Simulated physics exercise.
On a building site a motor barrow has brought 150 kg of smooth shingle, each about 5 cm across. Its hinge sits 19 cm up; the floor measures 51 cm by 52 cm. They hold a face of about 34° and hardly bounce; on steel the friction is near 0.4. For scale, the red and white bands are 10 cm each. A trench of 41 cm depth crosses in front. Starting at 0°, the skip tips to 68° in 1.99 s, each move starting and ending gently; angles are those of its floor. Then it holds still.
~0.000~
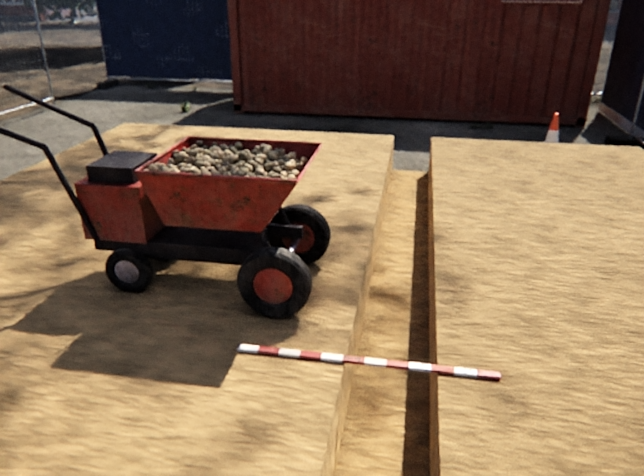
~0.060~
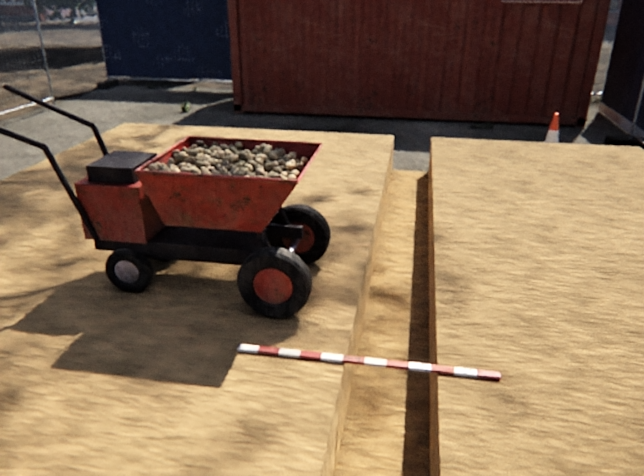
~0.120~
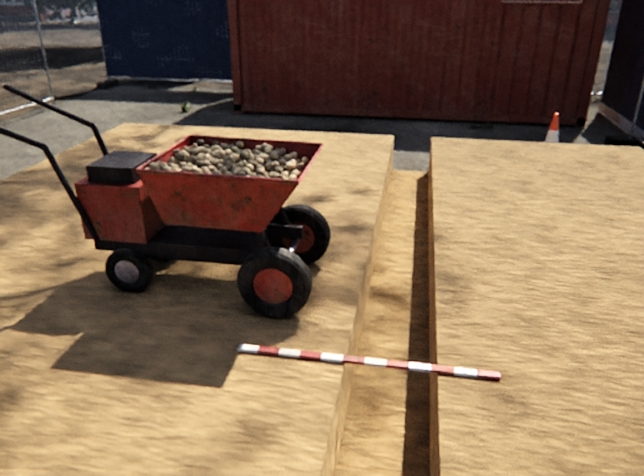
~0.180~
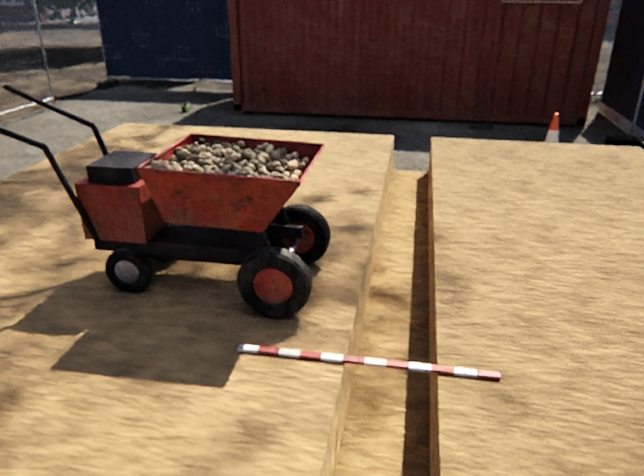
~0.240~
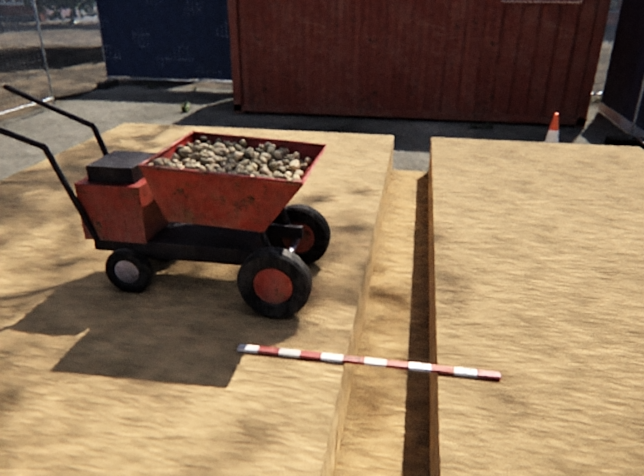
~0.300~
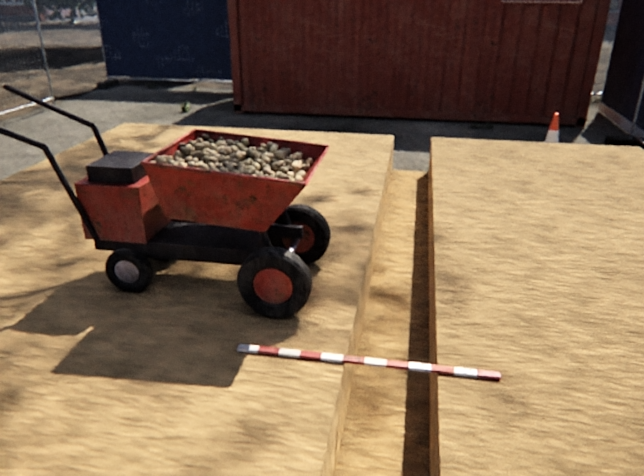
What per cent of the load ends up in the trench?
Some 77 per cent of it.
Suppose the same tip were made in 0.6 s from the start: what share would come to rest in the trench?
Then about 45 per cent.
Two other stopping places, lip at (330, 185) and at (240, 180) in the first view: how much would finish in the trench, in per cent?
About 40 and 100 per cent.
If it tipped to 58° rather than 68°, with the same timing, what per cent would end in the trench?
Then about 60 per cent.
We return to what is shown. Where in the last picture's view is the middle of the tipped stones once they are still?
Around (412, 345).
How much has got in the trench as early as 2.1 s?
About 35 per cent by then.
After 1.5 s the floor is at 57°; 97 % in the skip, 3 % in the trench; the foremost stones are at (413, 270).
After 2.1 s the floor is at 68°; 50 % in the skip, 35 % in the trench, 15 % past the trench; the foremost stones are at (527, 302).
After 2.4 s the floor is at 68°; 26 % in the skip, 51 % in the trench, 24 % past the trench; the foremost stones are at (574, 290).
After 4.4 s the floor is at 68°; 0 % in the skip, 77 % in the trench, 23 % past the trench; the foremost stones are at (598, 293).
